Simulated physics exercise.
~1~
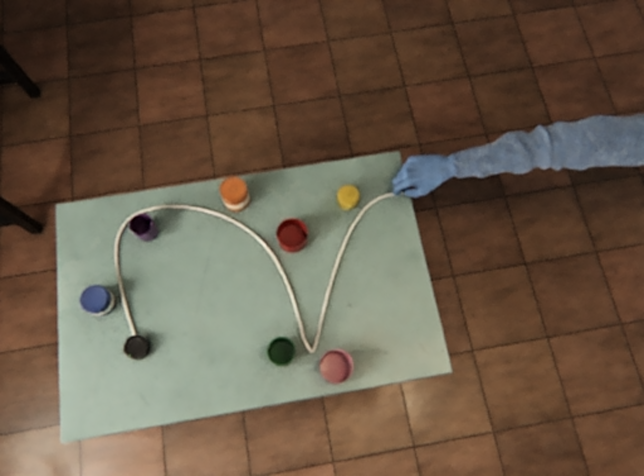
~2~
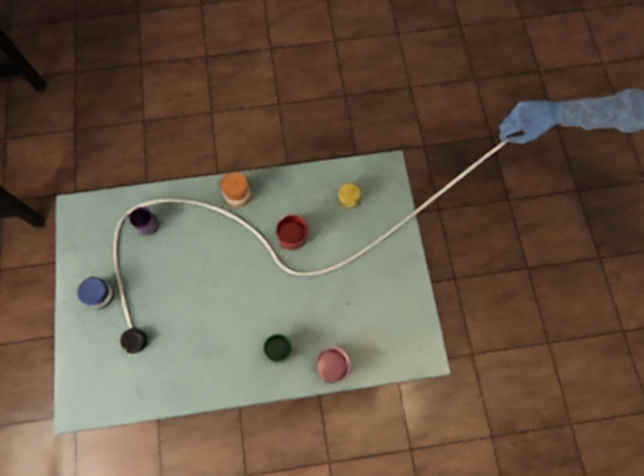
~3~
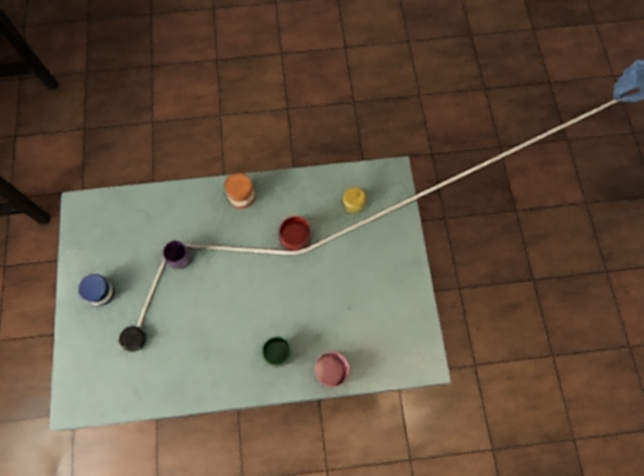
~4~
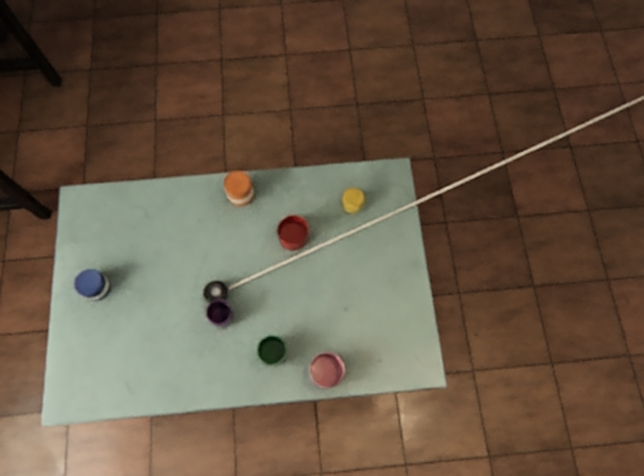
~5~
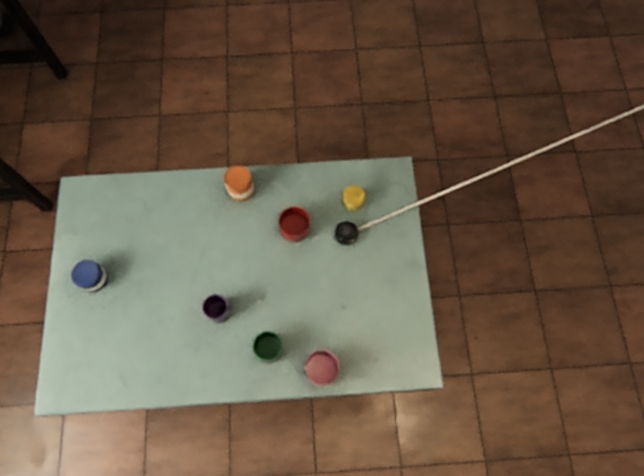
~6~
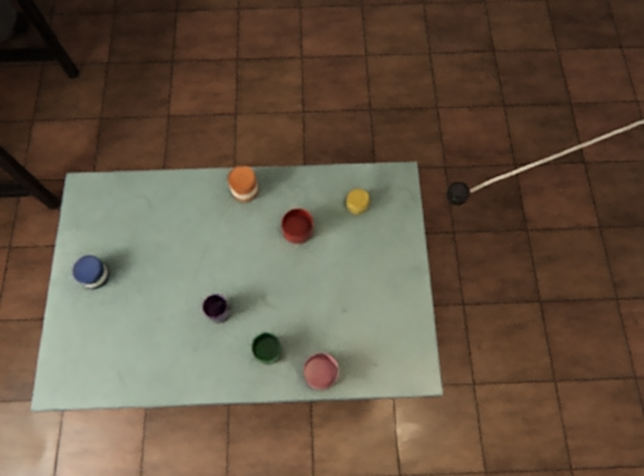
On a pale green table above a tiled floor, a blue-gloved hand pulled a white cord rightwards until it tightened, dragging the purple pot inward, then sliding the small black disc past the red one and off the right edge, leaving the colourful pots upright.
